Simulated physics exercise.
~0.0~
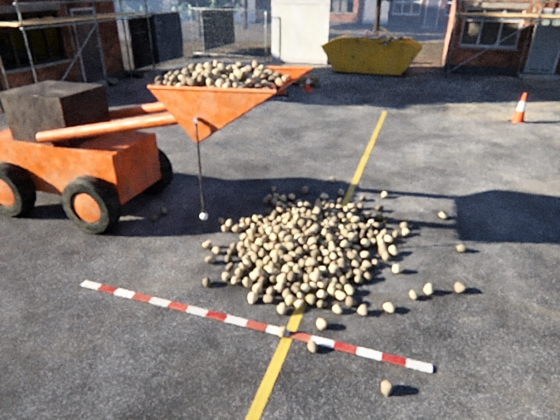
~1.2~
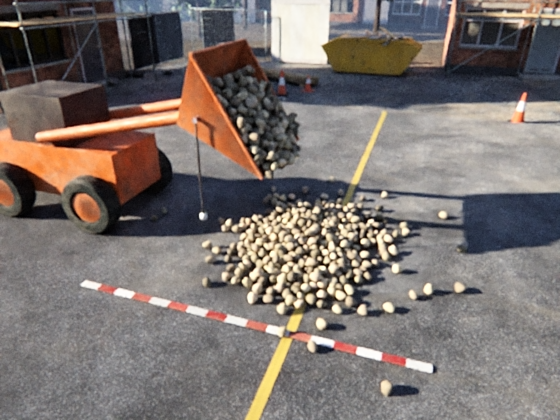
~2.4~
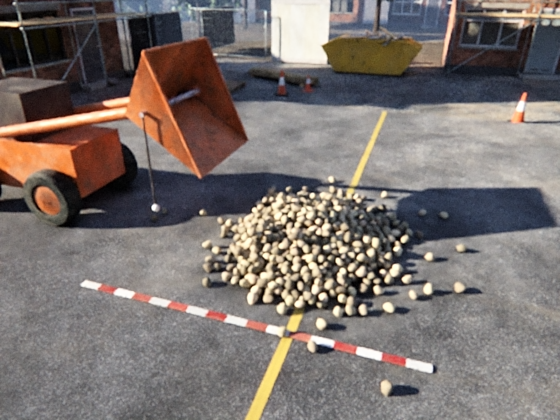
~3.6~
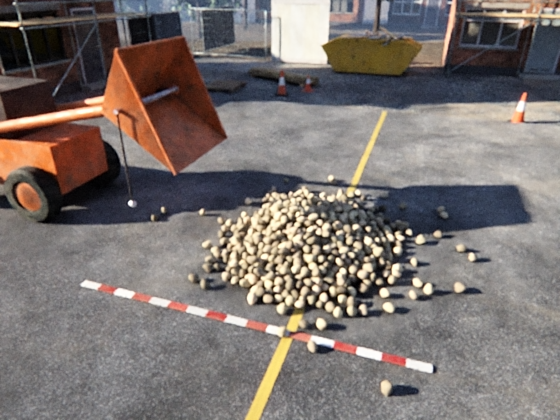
In this clip, an orange loader tips its raised bucket of rounded, pale stones onto a loose pile lying across a yellow line on grey ground, then backs away to the left with the bucket empty and still tilted, leaving a larger heap spread over the line.
